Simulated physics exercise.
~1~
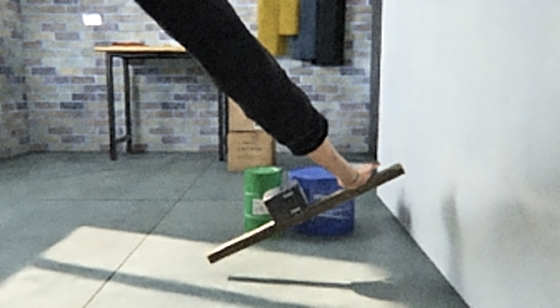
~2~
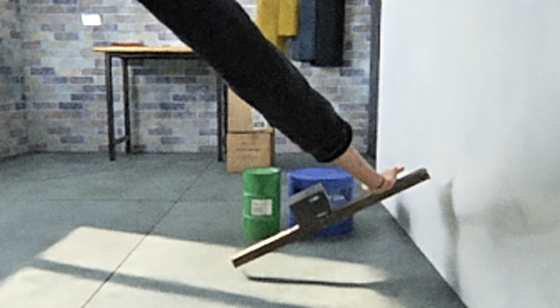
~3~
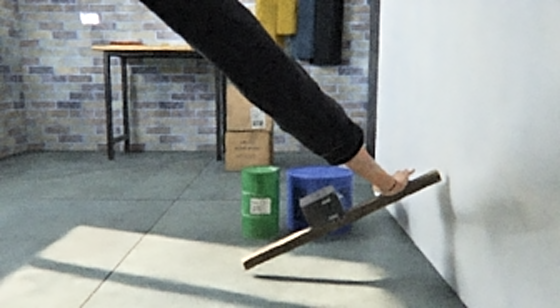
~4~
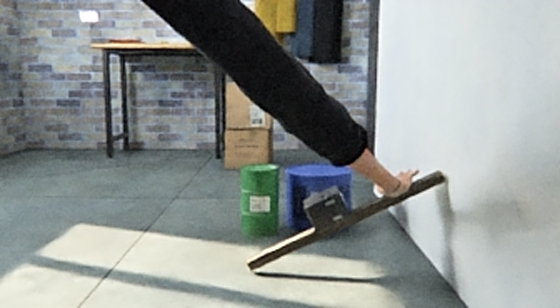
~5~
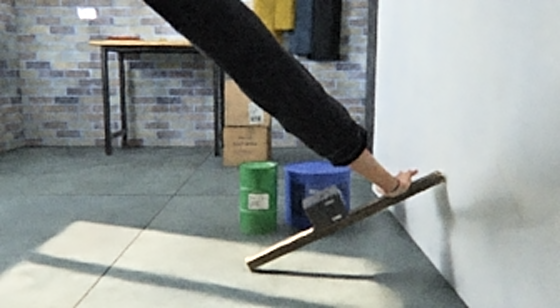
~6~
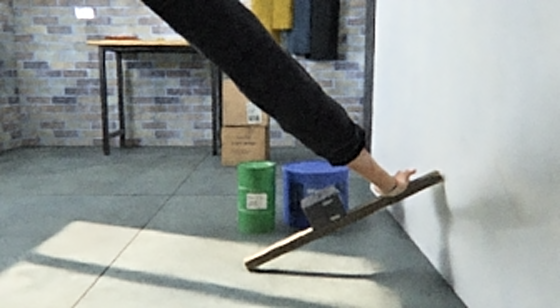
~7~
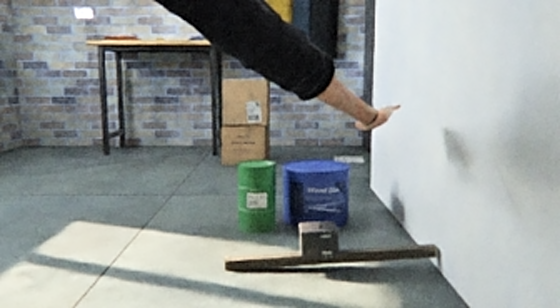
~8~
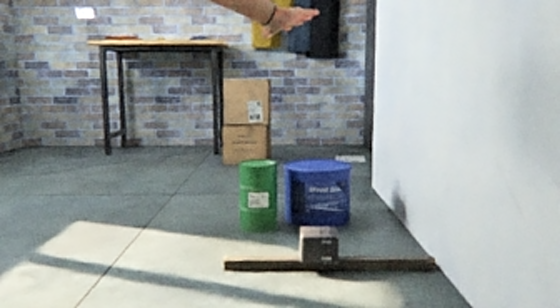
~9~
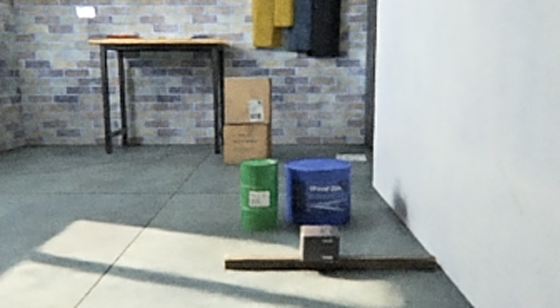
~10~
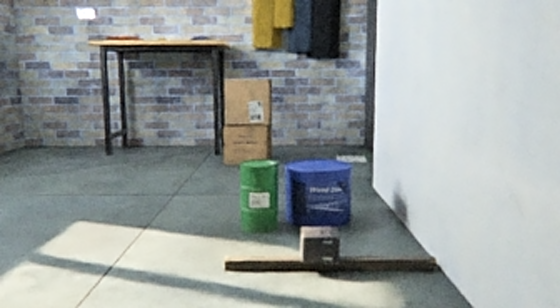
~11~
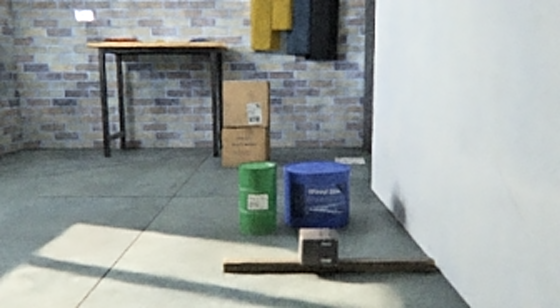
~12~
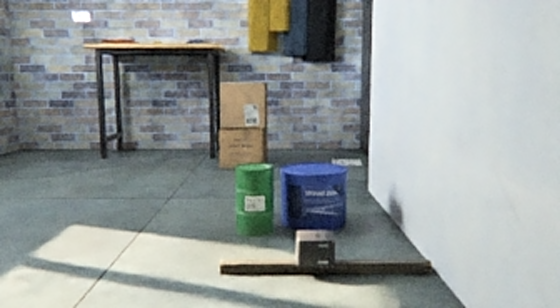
In a room with a patterned brick wall at the back and a plain pale wall on the right, a dark-sleeved arm holds a long dark pole at a slant, a small dark box at its middle. The hand carries it right, past a green canister and a blue pail, until its upper end meets the pale wall and its lower end rests on the floor. It holds the pole there briefly, then lets go and draws back. The pole slips down at once and drops flat. It ends lying still on the floor, the canister and pail unmoved behind it.
